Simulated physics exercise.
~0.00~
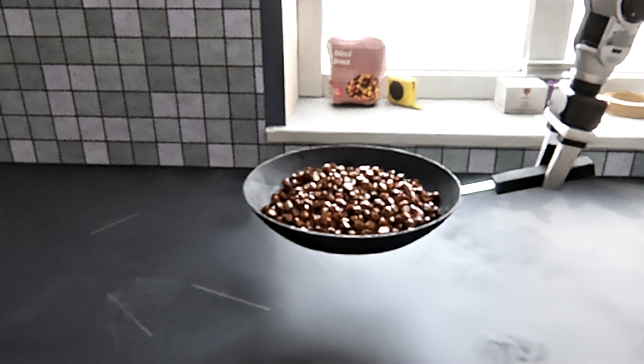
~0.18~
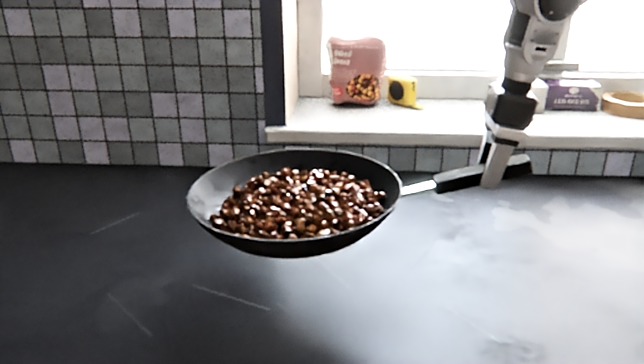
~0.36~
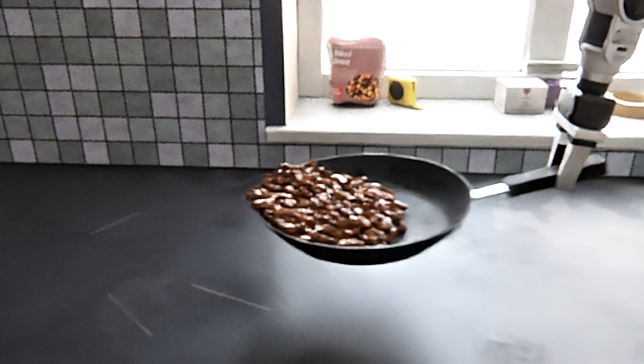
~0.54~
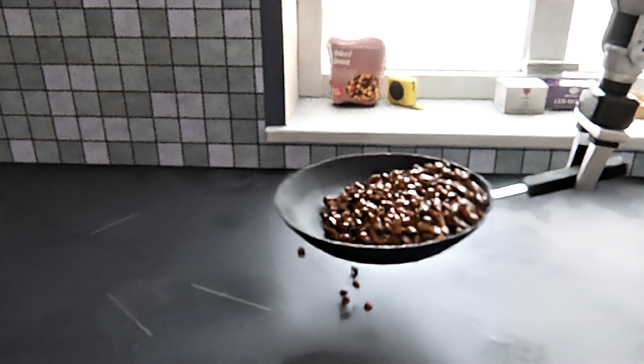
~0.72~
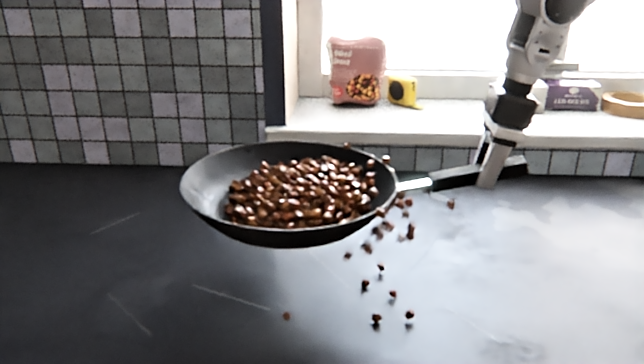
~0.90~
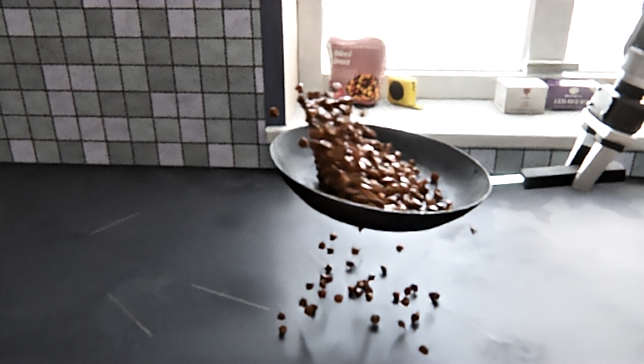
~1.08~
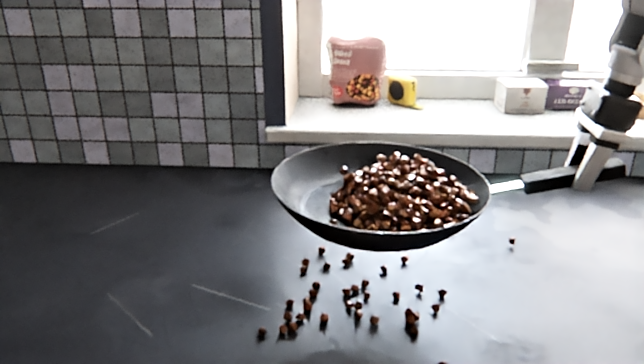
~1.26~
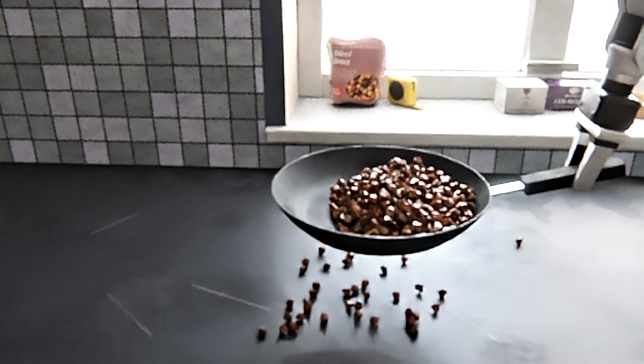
A dark frying pan heaped with glossy brown pellets hangs above a black countertop, its handle held by a white and grey robot arm at the right. The still view faces a grey tiled wall and a bright window, with a pink bag, a yellow item and small boxes on the sill. The arm moves the pan left, then right, and the pellets slide across it. As the swings continue, some spill over the rim and drop. The pan then tips slightly, throwing the load up at the left, before levelling. It stops at the right, most pellets still inside and a scattering on the counter below.
